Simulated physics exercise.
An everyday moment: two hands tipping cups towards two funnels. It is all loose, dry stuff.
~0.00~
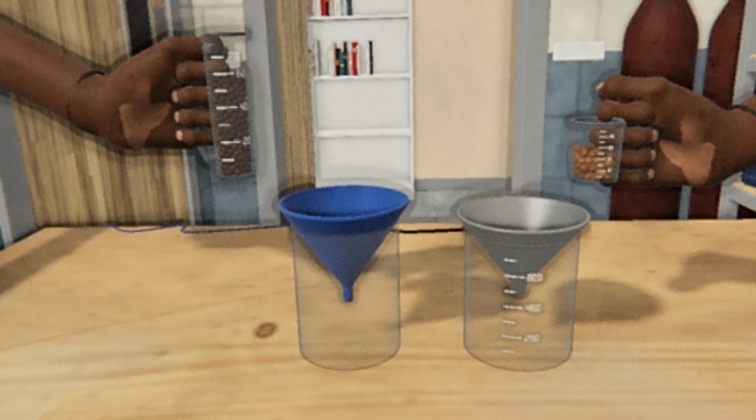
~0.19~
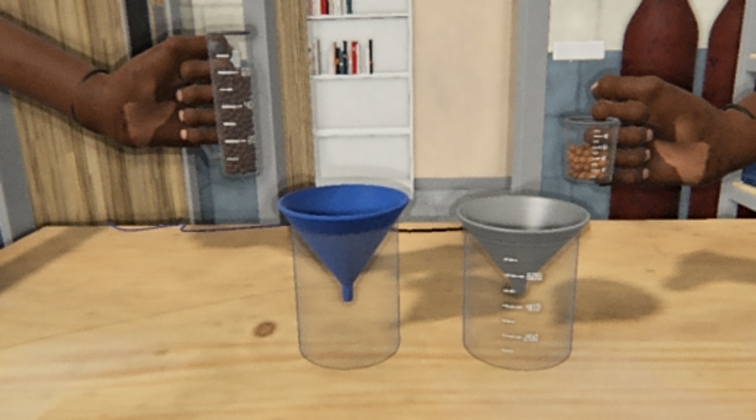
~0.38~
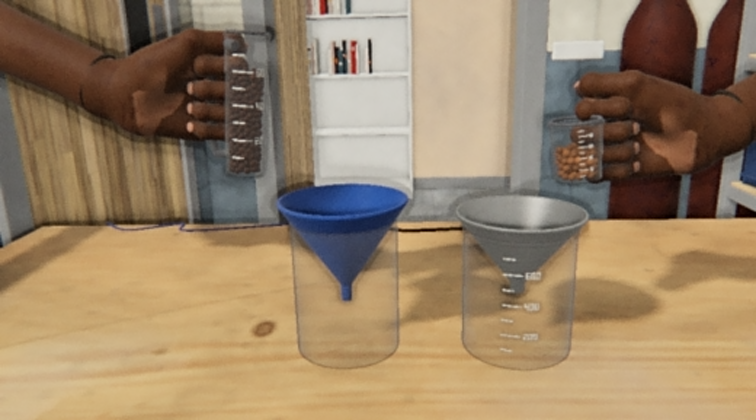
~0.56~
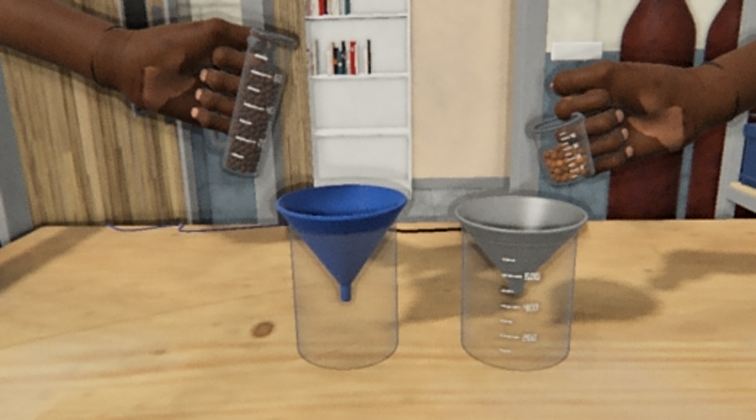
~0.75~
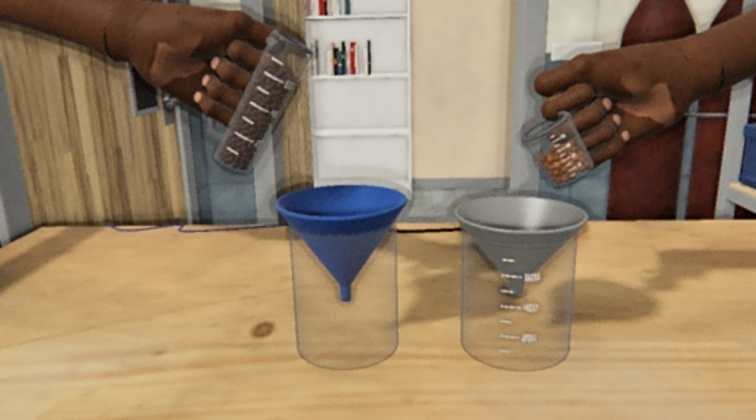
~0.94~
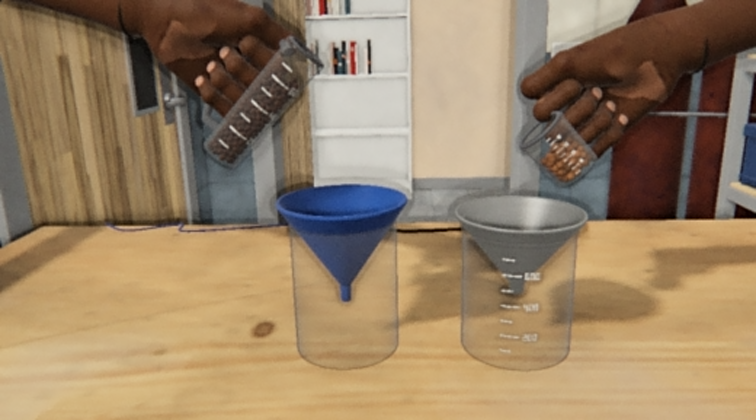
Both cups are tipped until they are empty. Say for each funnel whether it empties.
On the left it jams, on the right it jams.
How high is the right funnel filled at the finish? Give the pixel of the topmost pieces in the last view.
At about (496, 250).
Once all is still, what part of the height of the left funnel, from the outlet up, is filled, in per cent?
It comes to 65 per cent or so.
Around 1.32 s, left, all still in the cup; right, all still in the cup.
Around 1.72 s, left, nearly all still in the cup, a stray few in or over the funnel; right, all still in the cup.
Around 2.20 s, left, about a quarter still in the cup, most in or over the funnel; right, nearly all in or over the funnel, a stray few down in the jar.
Finally (2.8 s), left, all stuck in the funnel, none down in the jar; right, nearly all stuck in the funnel, a stray few down in the jar.
